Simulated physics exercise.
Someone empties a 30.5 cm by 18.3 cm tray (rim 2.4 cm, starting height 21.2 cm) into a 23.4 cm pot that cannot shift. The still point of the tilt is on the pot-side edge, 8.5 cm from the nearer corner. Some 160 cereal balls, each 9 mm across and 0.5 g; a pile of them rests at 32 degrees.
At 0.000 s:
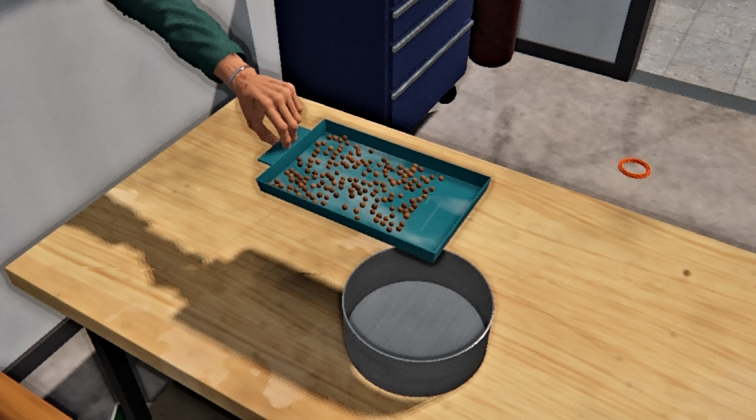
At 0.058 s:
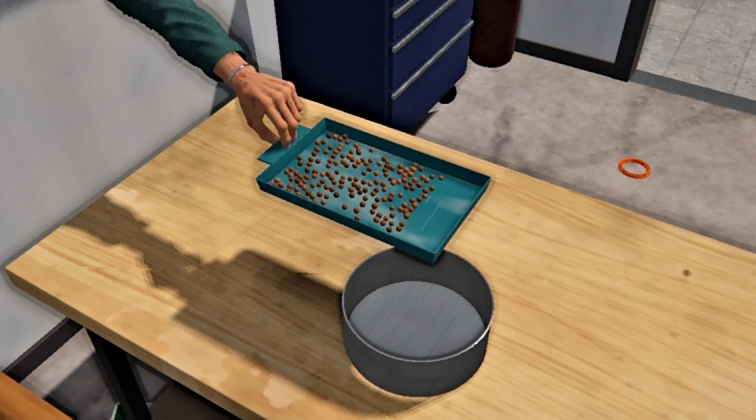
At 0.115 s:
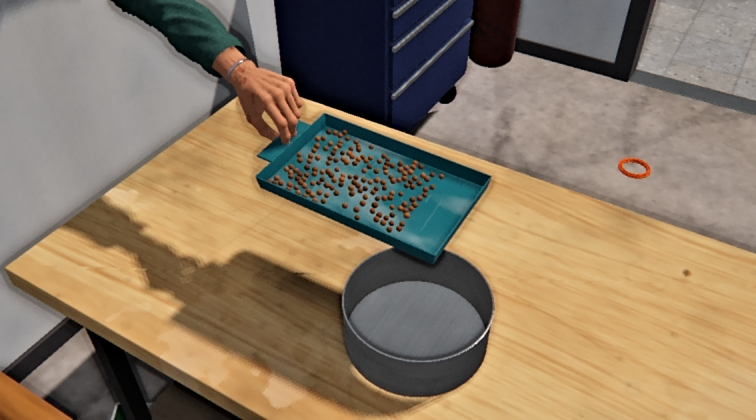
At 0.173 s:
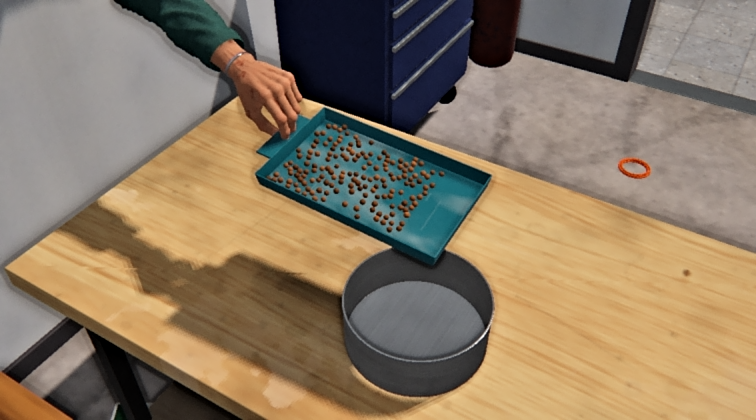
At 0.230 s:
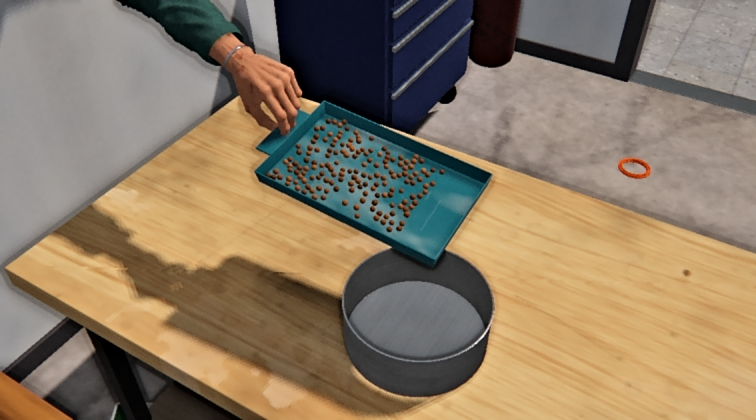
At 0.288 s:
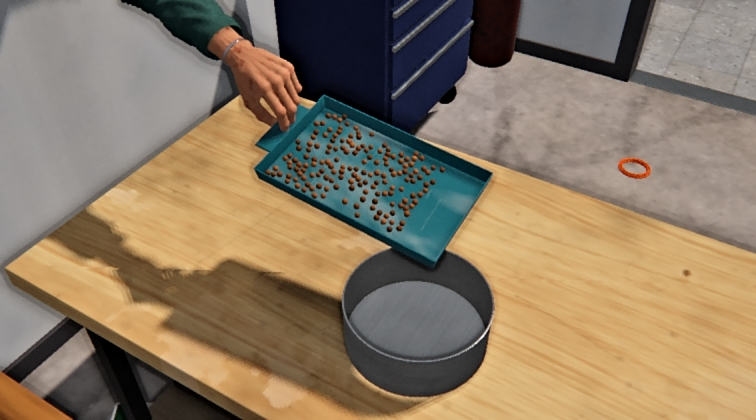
A teal tray of small brown balls tilting slightly as a hand raises its handle end beside a gray pot on a wooden table.
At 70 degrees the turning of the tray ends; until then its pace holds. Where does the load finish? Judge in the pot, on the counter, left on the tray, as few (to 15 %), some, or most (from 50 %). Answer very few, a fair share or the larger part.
Pot very few, counter very few, tray the larger part.
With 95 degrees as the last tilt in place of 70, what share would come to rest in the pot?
It would be near 85 per cent.
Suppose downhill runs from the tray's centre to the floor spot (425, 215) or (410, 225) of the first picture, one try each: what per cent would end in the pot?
Some 5 and 10 per cent.
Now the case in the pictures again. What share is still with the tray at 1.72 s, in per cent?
About 100 per cent.
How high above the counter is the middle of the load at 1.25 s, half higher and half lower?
Roughly 24 cm.
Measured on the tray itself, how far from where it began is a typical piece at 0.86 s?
About 10 cm.
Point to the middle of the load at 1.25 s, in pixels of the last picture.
At about (389, 225).
After 0.86 s, tilt 39 degrees; the tray holds 100 %, the pot 0 %.
After 1.25 s, tilt 58 degrees; the tray holds 100 %, the pot 0 %.
After 1.72 s, tilt 70 degrees; the tray holds 100 %, the pot 0 %.
By 2.0 s all is still; pot 0 %, counter 0 %, tray 100 %.
